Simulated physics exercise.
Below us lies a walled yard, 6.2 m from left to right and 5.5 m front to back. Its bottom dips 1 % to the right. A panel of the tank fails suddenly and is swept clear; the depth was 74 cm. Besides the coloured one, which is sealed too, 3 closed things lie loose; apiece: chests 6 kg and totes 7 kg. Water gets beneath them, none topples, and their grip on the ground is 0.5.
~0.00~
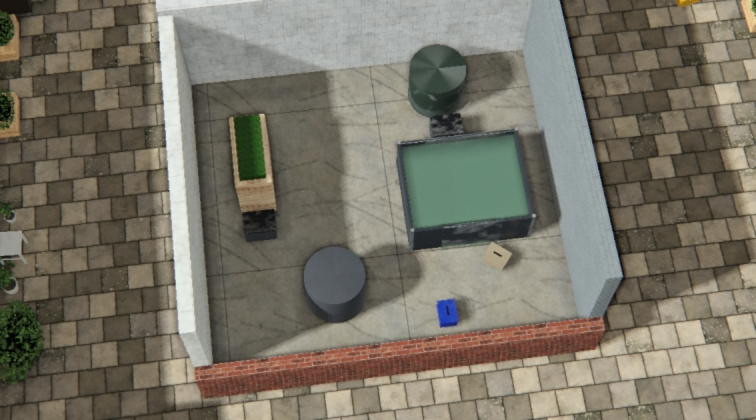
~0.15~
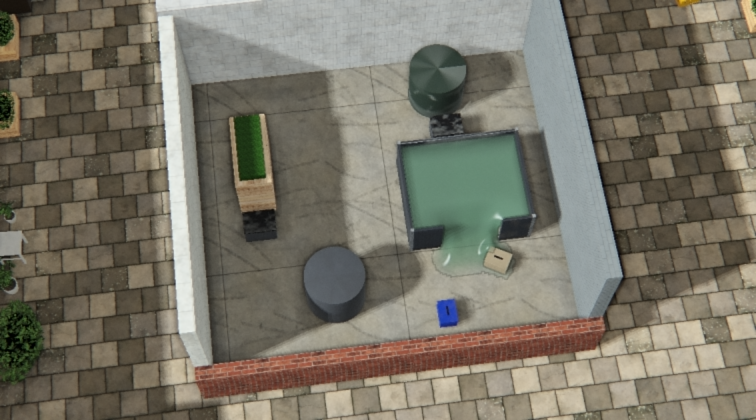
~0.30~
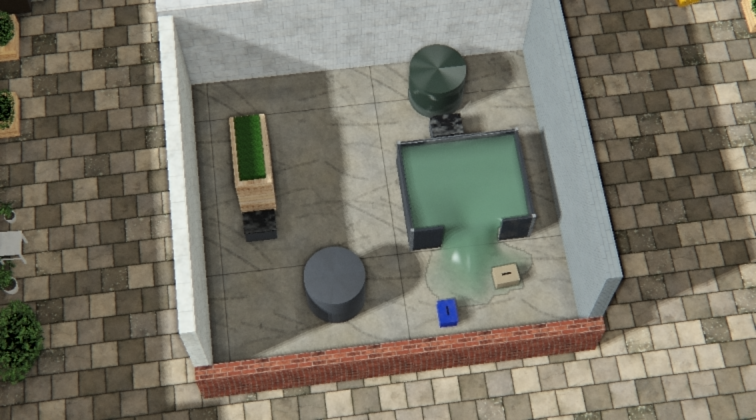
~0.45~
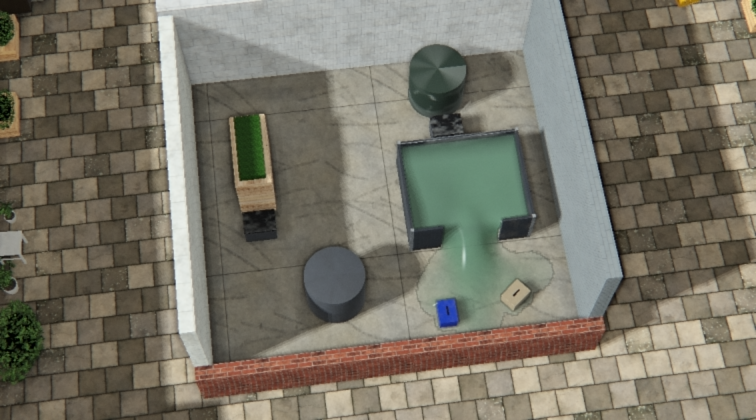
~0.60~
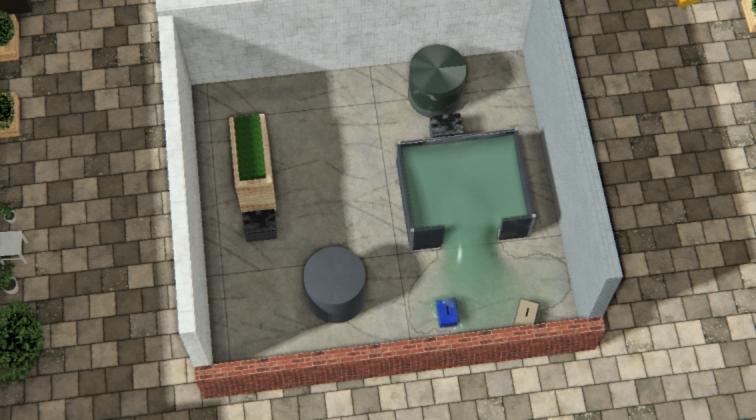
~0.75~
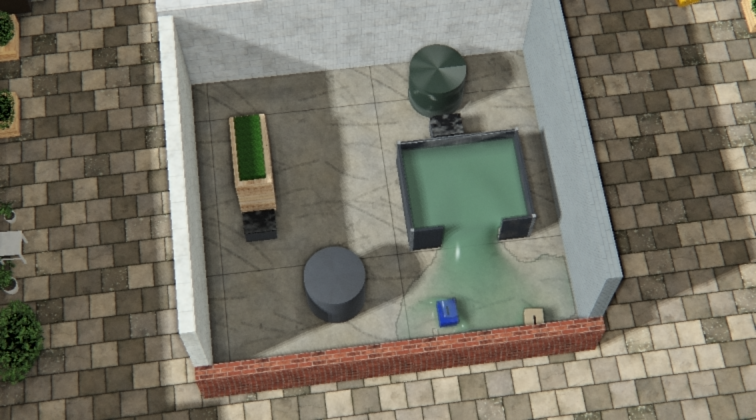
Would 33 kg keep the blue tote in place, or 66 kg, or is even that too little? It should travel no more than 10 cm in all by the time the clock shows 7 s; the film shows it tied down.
Verdict: Only the larger load is enough.
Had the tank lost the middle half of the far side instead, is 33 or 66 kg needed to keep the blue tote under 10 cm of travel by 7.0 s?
In that case the lower weight is enough.
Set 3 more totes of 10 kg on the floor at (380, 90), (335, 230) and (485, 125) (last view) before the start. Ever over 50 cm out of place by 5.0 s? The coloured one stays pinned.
In turn: Under, under, under.
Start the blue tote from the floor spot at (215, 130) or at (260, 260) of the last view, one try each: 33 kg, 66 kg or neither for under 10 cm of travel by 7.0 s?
In turn: The smaller is enough; the smaller is enough.
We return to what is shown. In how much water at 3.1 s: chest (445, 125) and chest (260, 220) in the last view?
Roughly 0 and 0 cm.
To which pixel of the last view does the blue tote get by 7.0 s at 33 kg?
Near (305, 333).
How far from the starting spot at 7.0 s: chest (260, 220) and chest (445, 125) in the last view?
In that order: 200 cm, 10 cm.
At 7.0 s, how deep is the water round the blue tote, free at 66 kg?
About 11 cm.
After 1.4 s the blue tote would be 42 cm from its start with 33 kg and 0 cm from its start with 66 kg; 14 cm of water round it then.
After 3.1 s the blue tote would be 178 cm from its start with 33 kg and 0 cm from its start with 66 kg; 18 cm of water round it then.
After 4.9 s the blue tote would be 239 cm from its start with 33 kg and 0 cm from its start with 66 kg; 14 cm of water round it then.
After 7.0 s the blue tote would be 239 cm from its start with 33 kg and 0 cm from its start with 66 kg; 11 cm of water round it then.
